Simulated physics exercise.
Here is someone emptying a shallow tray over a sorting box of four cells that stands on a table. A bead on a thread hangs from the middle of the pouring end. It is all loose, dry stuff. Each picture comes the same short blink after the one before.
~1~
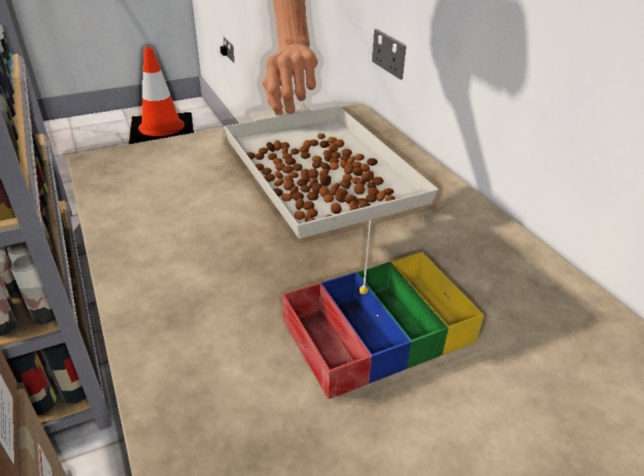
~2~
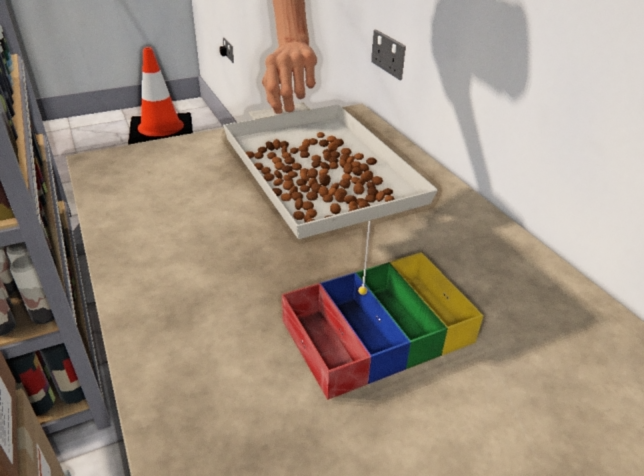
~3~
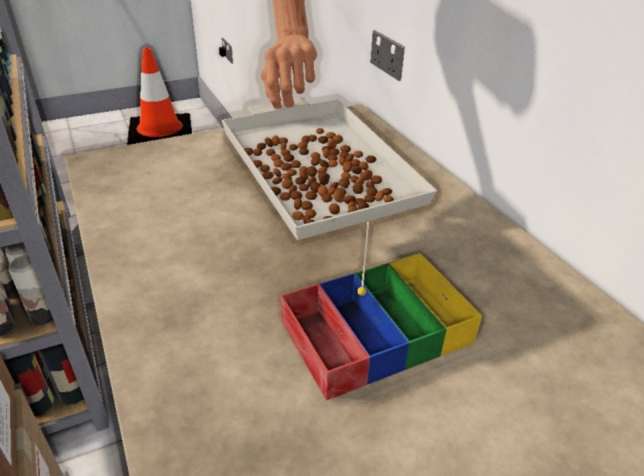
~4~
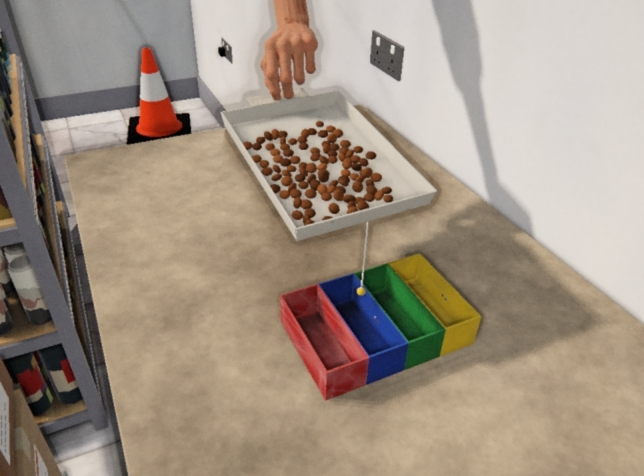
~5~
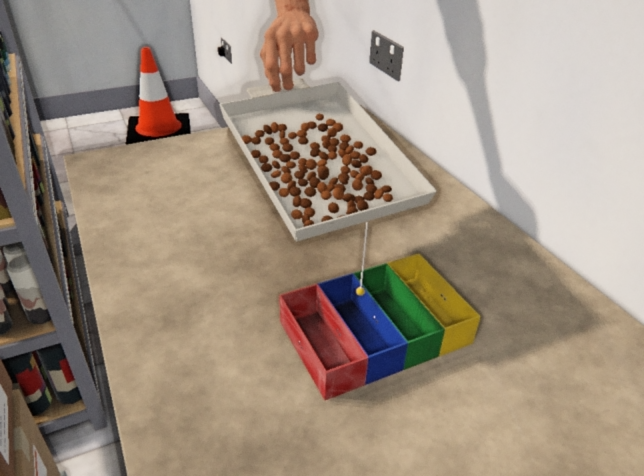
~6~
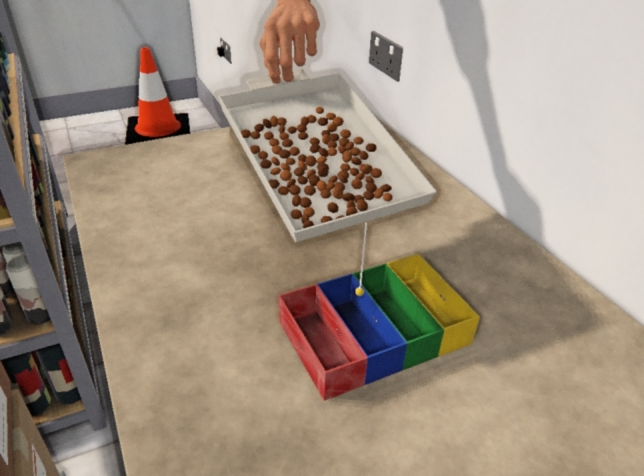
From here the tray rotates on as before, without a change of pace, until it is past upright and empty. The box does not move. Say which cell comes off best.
Fullest: The red cell.
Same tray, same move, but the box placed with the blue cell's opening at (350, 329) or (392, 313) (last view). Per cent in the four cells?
First some 100, then 40 per cent.
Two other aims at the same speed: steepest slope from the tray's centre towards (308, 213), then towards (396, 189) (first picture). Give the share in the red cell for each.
Near 70 % and 0 %.
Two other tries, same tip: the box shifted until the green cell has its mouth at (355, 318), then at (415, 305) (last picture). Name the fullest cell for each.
The first try: The blue cell. The second: Red.
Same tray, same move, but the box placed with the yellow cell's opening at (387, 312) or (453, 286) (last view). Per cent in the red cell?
Roughly 0 per cent, and 30 per cent.
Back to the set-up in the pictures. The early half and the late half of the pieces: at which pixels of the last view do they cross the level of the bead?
Around (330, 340) and then (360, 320).
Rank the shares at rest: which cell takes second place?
In second place: Blue.
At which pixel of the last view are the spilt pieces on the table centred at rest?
Near (288, 439).
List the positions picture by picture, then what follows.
Corners of the pouring end near (299, 222) and (434, 188), level; middle of the load near (324, 173), bits of dog kibble; bead on its thread near (364, 290); red cell near (350, 375); blue cell near (390, 360); green cell near (428, 345); yellow cell near (463, 332), in the first frame.
Corners of the pouring end near (299, 223) and (433, 189), level; middle of the load near (323, 172), in the second frame.
Corners of the pouring end near (298, 225) and (432, 190), tipped barely, lowest at the left corner; middle of the load near (323, 170), in the third frame.
Corners of the pouring end near (298, 226) and (432, 190), tipped a little, lowest at the left corner; middle of the load near (322, 167), in the fourth frame.
Corners of the pouring end near (297, 227) and (432, 190), tipped a little, lowest at the left corner; middle of the load near (322, 163), in the fifth frame.
Corners of the pouring end near (297, 229) and (432, 190), tipped a little, lowest at the left corner; middle of the load near (322, 160); red cell near (345, 376); blue cell near (385, 361); green cell near (423, 347); yellow cell near (459, 334), in the sixth frame.
Shortly afterwards, tray tipped steeply; the whole lot on the tray.
Next, tray tipped right over; near a third on the tray; near a quarter in the red cell; only a few in the blue cell; near a third falling or outside the box.
Some moments later, tray tipped past a quarter turn; near half in the red cell; near a quarter in the blue cell; a little in the green cell; near a quarter falling or outside the box.
In the end, tray tipped past a quarter turn; near half in the red cell; near a quarter in the blue cell; a little in the green cell; none at all in the yellow cell; near a quarter outside the box.
